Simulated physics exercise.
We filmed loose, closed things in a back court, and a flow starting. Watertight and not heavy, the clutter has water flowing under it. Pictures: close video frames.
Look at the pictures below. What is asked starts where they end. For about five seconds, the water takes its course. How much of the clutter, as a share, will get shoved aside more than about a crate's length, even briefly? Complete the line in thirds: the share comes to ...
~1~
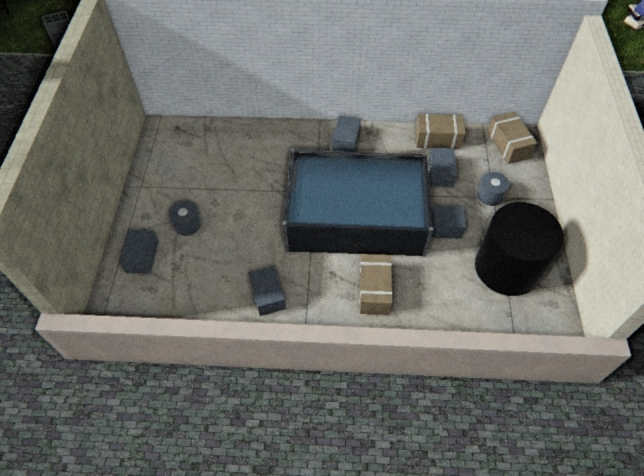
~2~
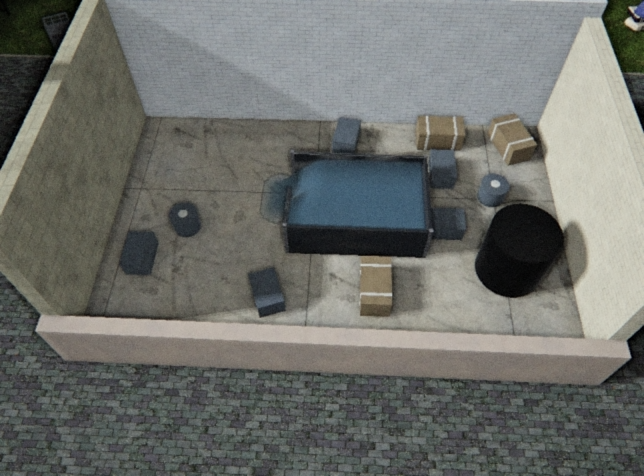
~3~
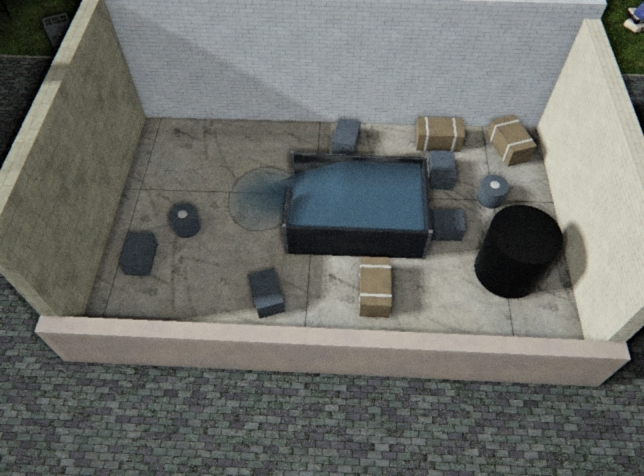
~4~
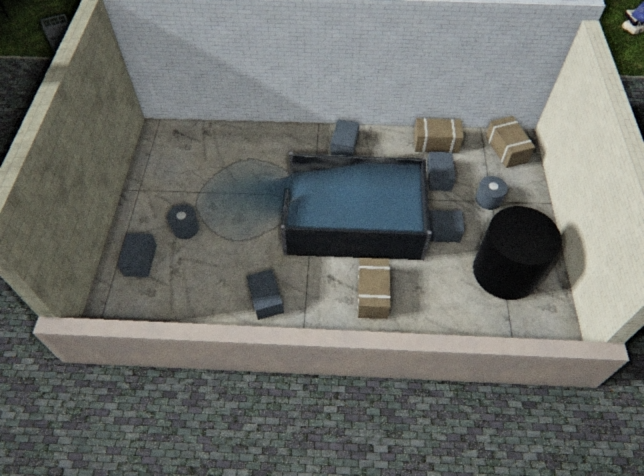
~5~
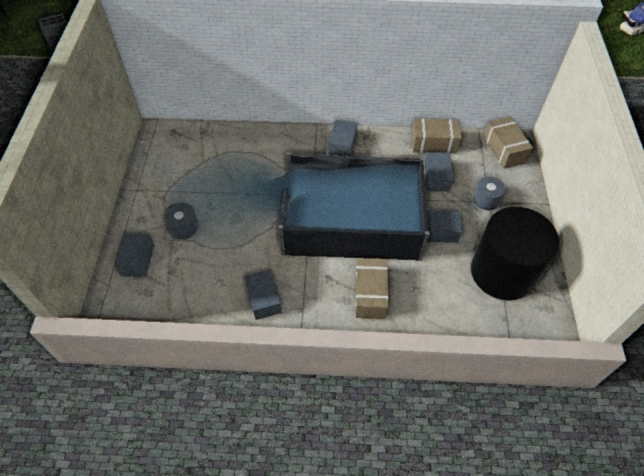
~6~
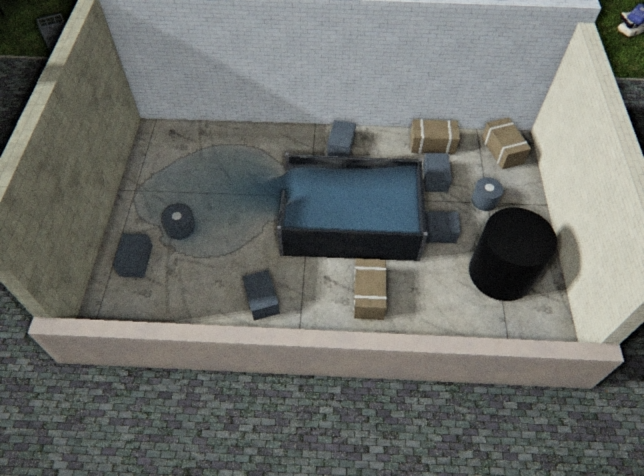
The share comes to less than a third.
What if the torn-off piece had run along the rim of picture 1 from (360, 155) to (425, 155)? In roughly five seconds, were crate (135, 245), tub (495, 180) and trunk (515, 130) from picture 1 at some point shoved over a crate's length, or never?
Same order as named: Not sent that far; sent that far; sent that far.
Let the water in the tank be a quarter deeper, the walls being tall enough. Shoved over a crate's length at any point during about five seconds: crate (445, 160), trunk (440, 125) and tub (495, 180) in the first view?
Note, listed order: Didn't cover it / didn't cover it / didn't cover it.
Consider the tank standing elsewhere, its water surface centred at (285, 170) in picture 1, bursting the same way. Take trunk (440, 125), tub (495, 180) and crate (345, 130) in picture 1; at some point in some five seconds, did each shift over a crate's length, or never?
Not far, Not far, Far enough.
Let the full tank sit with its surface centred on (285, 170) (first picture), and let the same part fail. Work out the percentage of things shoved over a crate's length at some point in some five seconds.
Estimate: Near 20 per cent of them.
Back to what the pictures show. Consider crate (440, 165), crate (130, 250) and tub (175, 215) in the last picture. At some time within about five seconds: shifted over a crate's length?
Note, listed order - never went far / moved a long way / moved a long way.
A moment on, 0 of 10 are well off their spots; 0 afloat.
Next, 1 of 10 are well off their spots; 1 afloat.
Later, 2 of 10 are well off their spots; 2 afloat.
In the end, 2 of 10 are well off their spots, and 2 have been at some point; 1 afloat.
